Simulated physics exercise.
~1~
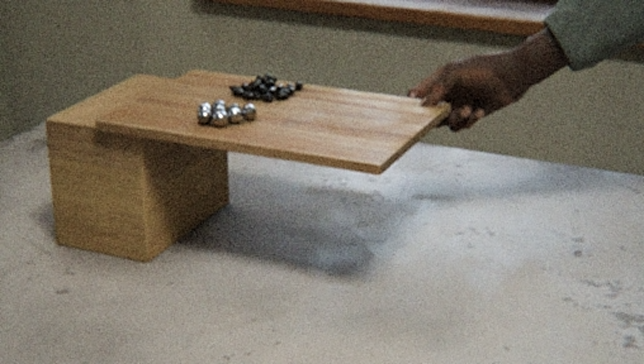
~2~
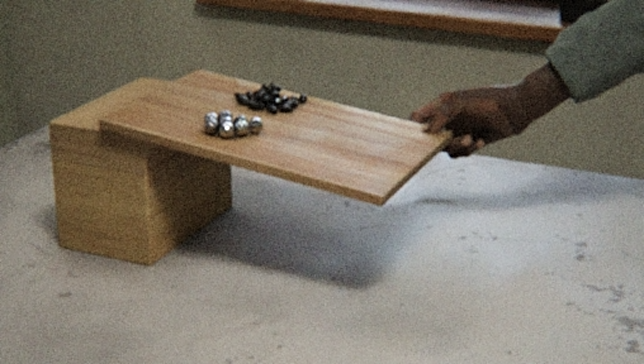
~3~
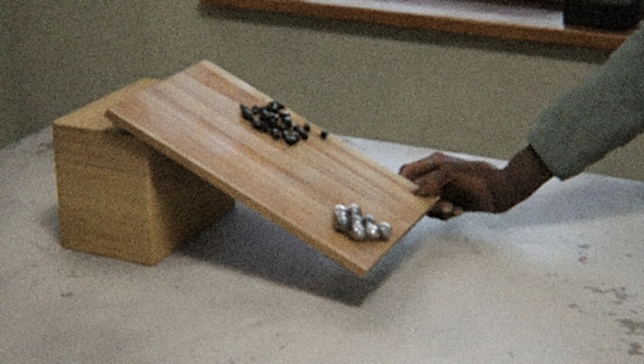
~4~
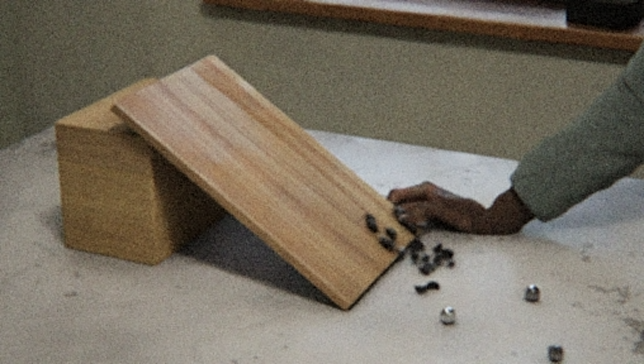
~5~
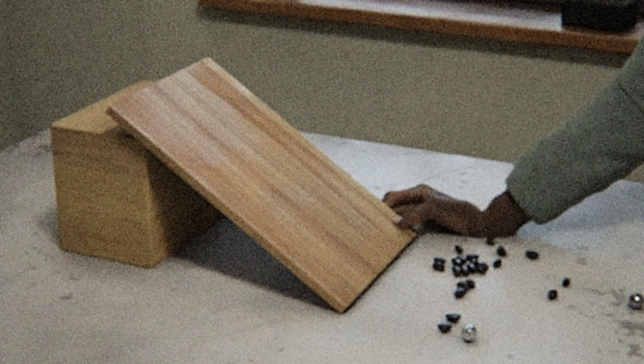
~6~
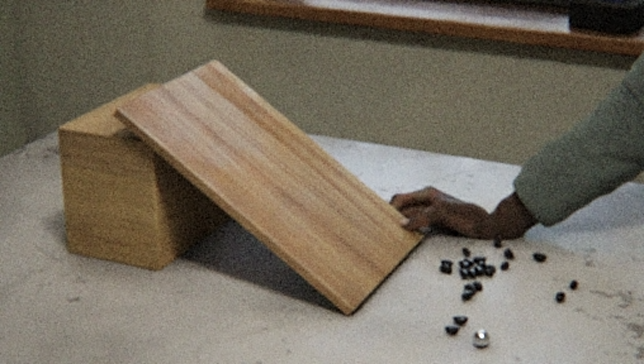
On a pale, worn tabletop beside a drab wall, seen from slightly above by a gently swaying camera, a wooden board rests with its left end on a wooden block. A dark-skinned hand in a grey-green sleeve holds the right end, and shiny silver pieces sit in front of a cluster of small black ones. The hand lowers its end, and the silver pieces slide down first while the black ones stay high. As the board reaches the table, the black pieces follow. Finally, they lie scattered near its foot, with one silver piece in view.
